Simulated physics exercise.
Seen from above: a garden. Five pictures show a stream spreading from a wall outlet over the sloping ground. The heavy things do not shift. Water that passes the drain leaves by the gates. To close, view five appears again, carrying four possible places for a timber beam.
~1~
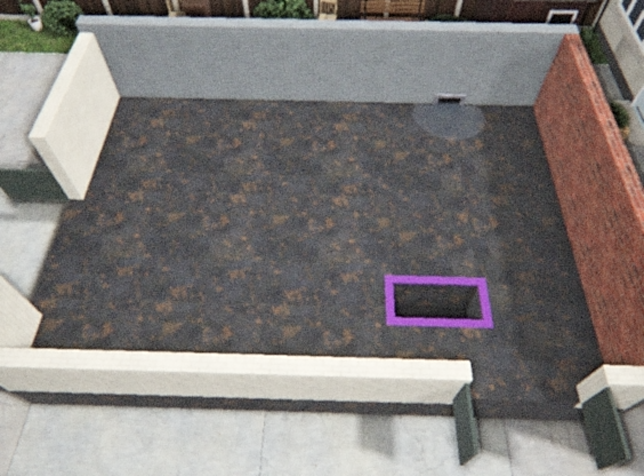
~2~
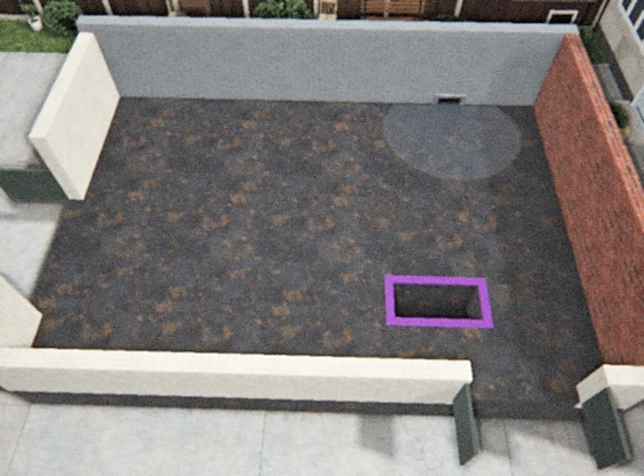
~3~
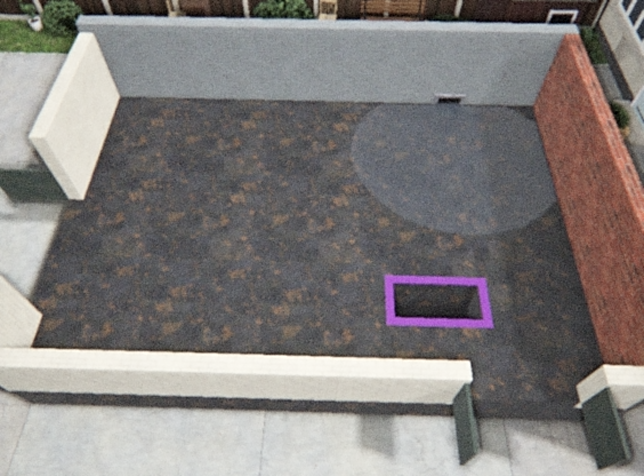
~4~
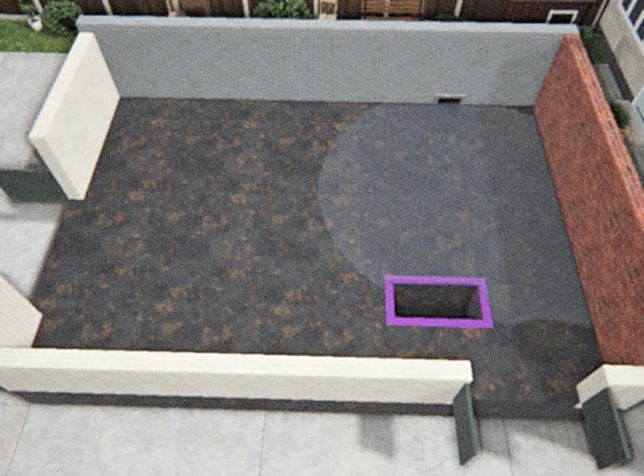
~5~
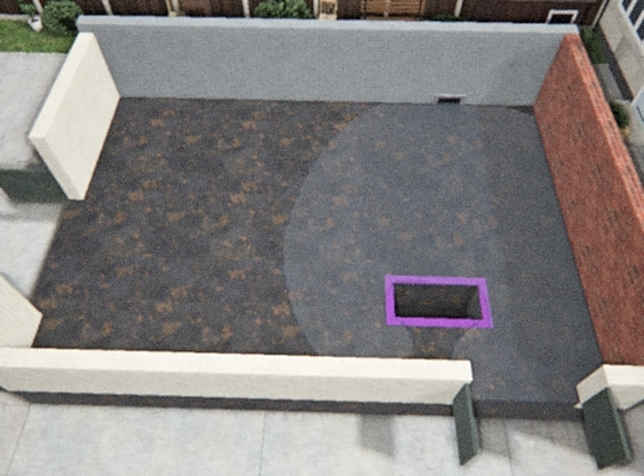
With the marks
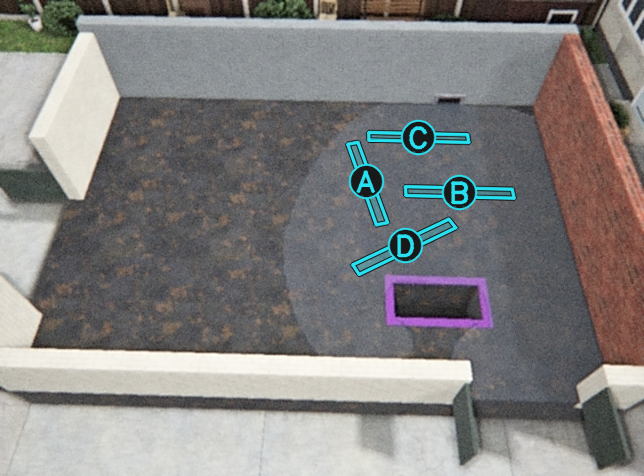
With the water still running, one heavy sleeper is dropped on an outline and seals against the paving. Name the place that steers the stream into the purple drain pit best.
It is A.
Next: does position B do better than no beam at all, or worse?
It is worse.
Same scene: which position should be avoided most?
That would be D.
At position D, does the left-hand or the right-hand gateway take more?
More leaves on the right.
In cyan, A from (352, 143) to (382, 223); B from (405, 191) to (513, 193); C from (368, 136) to (468, 138); D from (355, 269) to (452, 223).
If A is chosen, about 44 % of the stream goes into the purple drain pit, about 53 % out by the gates.
If B is chosen, about 24 % of the stream goes into the purple drain pit, about 69 % out by the gates.
If C is chosen, about 24 % of the stream goes into the purple drain pit, about 70 % out by the gates.
If D is chosen, about 19 % of the stream goes into the purple drain pit, about 75 % out by the gates.
